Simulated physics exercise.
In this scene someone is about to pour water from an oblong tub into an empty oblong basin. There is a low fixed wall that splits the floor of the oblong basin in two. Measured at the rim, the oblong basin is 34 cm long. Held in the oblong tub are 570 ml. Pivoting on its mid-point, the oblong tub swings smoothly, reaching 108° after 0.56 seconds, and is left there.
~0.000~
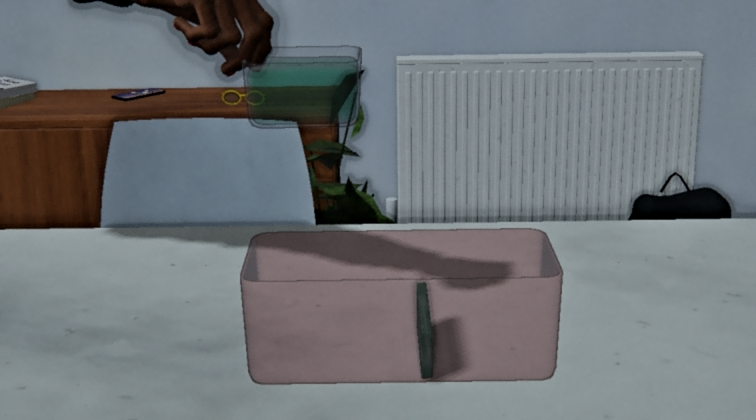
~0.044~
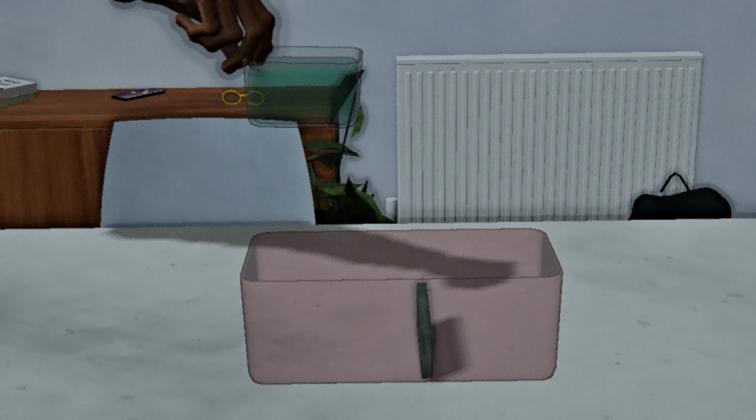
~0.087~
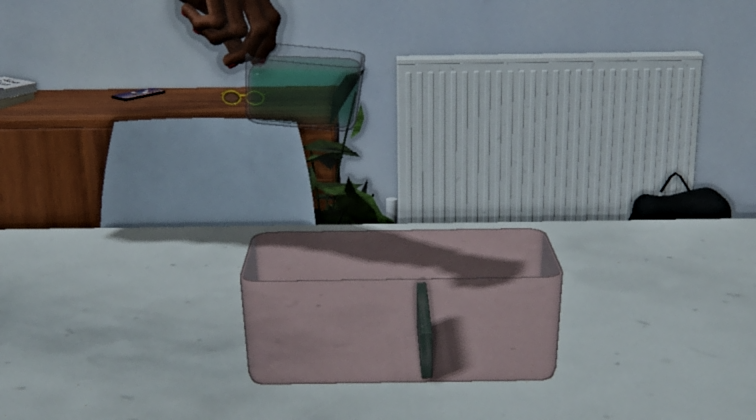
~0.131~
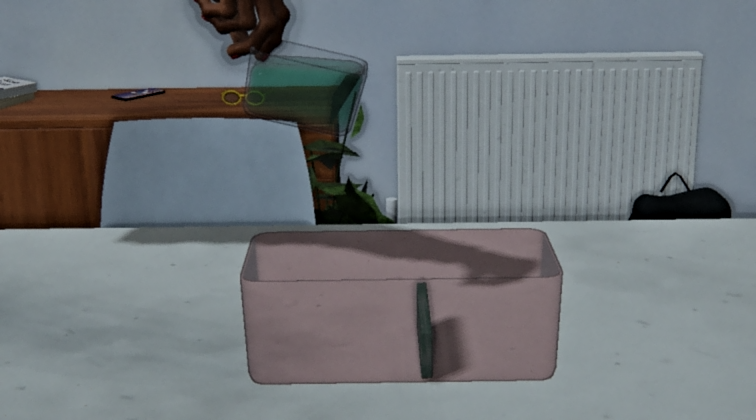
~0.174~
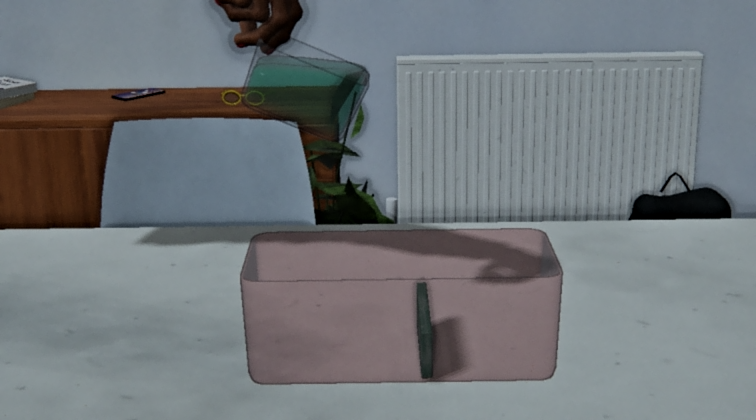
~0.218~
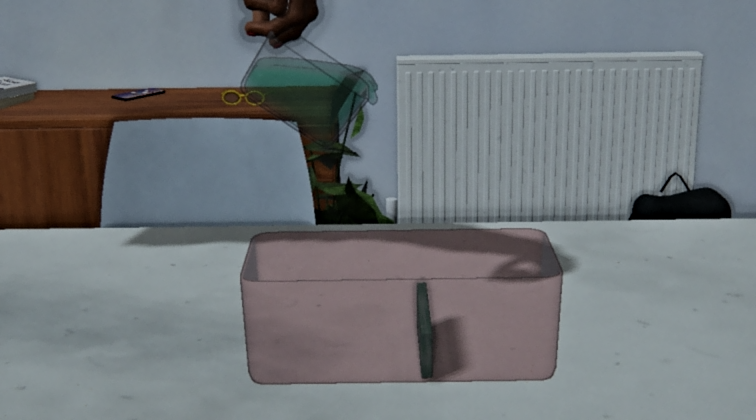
In a room with a radiator and a desk, a dark hand above a clear tub of green water steadily tilted it rightward over a table holding a pink basin, and water reached its lower edge.
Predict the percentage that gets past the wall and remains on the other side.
The other side holds about 57 % in the end.
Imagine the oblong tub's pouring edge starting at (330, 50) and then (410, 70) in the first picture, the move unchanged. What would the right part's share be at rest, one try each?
About 10 %, then about 90 %.
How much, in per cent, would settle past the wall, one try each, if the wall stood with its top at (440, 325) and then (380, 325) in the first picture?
I'd put it at about 30 per cent for the first and about 85 per cent for the second.
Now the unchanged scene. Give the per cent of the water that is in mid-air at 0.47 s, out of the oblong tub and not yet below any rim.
Roughly 58 percent.
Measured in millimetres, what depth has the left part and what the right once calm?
Final reading - left some 8 mm, right some 16 mm.
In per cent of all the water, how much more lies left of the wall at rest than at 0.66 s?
Some 10 per cent.
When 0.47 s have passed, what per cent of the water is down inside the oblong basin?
Roughly 24 percent of it.
Then, 0.47 s in, the tilt is 101° and 17 per cent is still to pour, 3 is left of the wall and 22 right of it.
Then, 0.66 s in, the tilt is 108° and 2 per cent is still to pour, 31 is left of the wall and 59 right of it.
Then, 0.85 s in, the tilt is 108° and 0 per cent is still to pour, 40 is left of the wall and 57 right of it.
Then, 1.06 s in, the tilt is 108° and 0 per cent is still to pour, 41 is left of the wall and 57 right of it.
Finally, 41 per cent lies left of the wall, 57 right of it and 2 outside.
